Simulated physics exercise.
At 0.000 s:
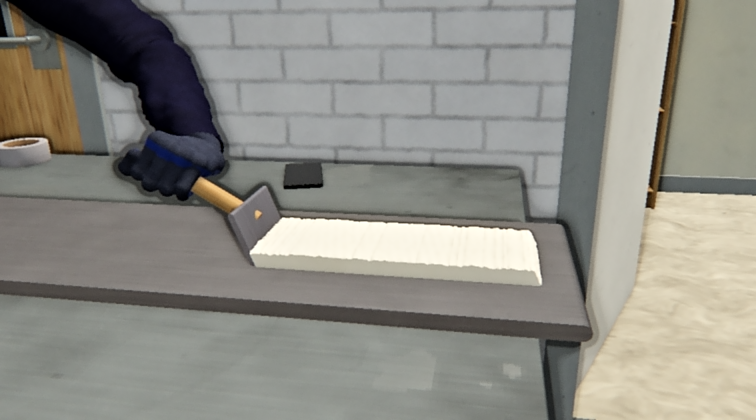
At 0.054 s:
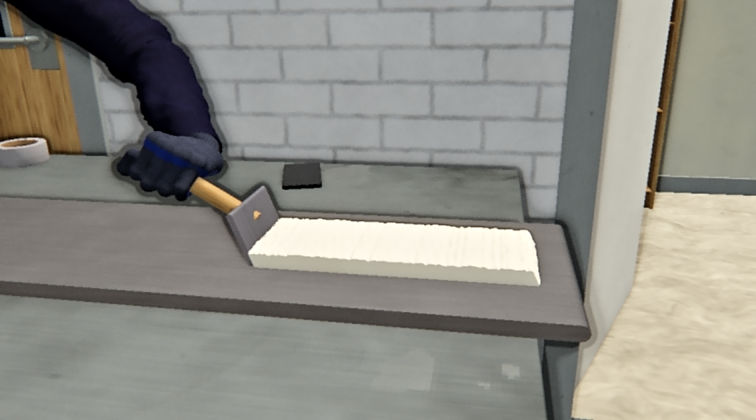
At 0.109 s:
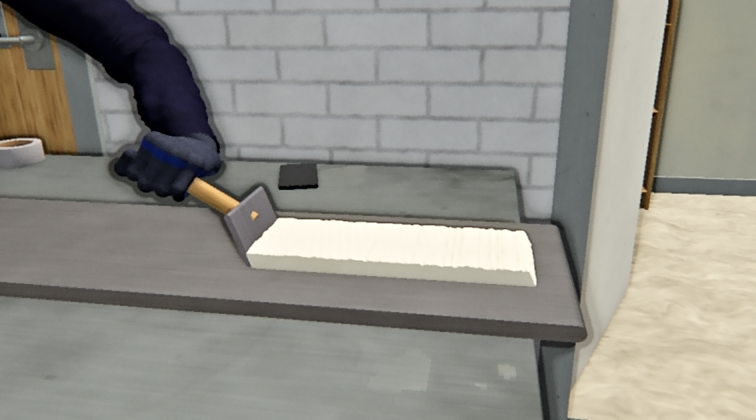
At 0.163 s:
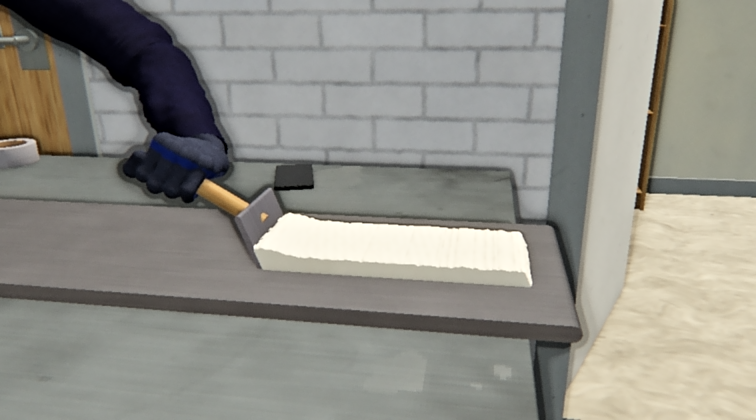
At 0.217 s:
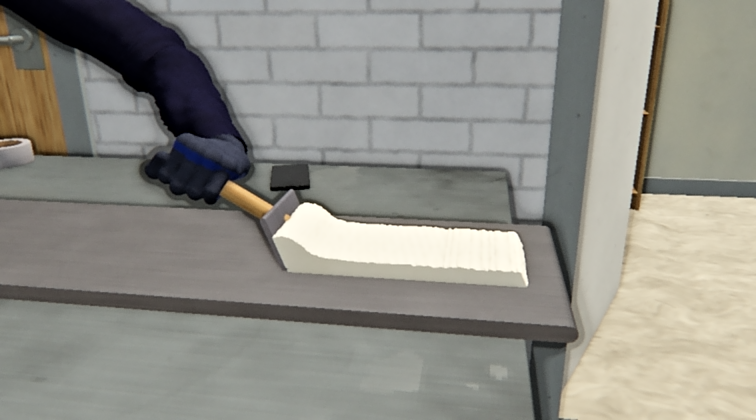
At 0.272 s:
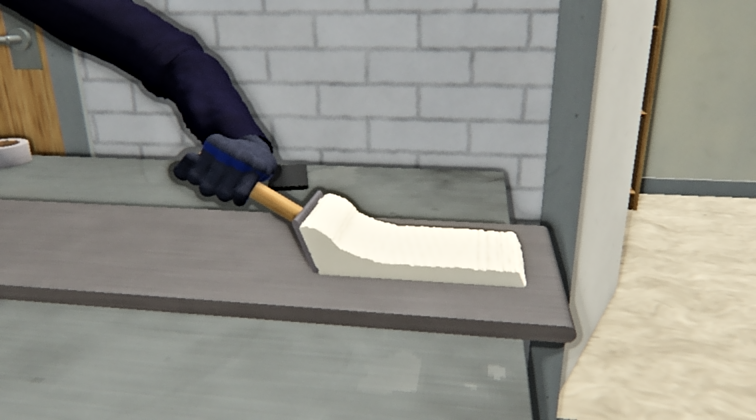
Gloved hand pushing a wooden-handled scraper rightward into a flat white slab on a grey board, heaping material against the blade.
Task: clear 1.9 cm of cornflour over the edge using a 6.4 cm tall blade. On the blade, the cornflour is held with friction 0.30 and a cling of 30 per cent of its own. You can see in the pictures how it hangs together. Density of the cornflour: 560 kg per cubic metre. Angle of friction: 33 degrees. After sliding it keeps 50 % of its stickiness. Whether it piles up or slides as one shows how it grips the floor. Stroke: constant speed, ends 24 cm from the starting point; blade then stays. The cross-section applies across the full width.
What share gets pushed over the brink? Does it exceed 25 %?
Yes.
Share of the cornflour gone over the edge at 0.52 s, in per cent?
It's some 0 percent by my reckoning.
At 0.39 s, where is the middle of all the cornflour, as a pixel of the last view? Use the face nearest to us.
The spot is somewhere around (436, 264).
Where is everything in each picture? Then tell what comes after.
The first picture shows foot of the blade at (256, 267), not yet moved; leading edge of the cornflour at (540, 284), piled 1.9 cm high.
The second picture shows foot of the blade at (254, 267), not yet moved; leading edge of the cornflour at (539, 284), piled 1.9 cm high.
The third picture shows foot of the blade at (252, 268), moved 2 mm; leading edge of the cornflour at (535, 285), piled 1.9 cm high.
The fourth picture shows foot of the blade at (263, 270), moved 2.1 cm; leading edge of the cornflour at (531, 285), piled 2.9 cm high.
The fifth picture shows foot of the blade at (288, 272), moved 5.7 cm; leading edge of the cornflour at (527, 285), piled 4.6 cm high.
The sixth picture shows foot of the blade at (319, 274), moved 9.8 cm; leading edge of the cornflour at (525, 285), piled 6.0 cm high.
After 0.39 s, 0 % has gone over the edge.
After 0.52 s, 0 % has gone over the edge.
After 0.66 s, 18 % has gone over the edge.
After 0.80 s, 32 % has gone over the edge.
After 1.01 s, at the end, 34 % has gone over the edge.
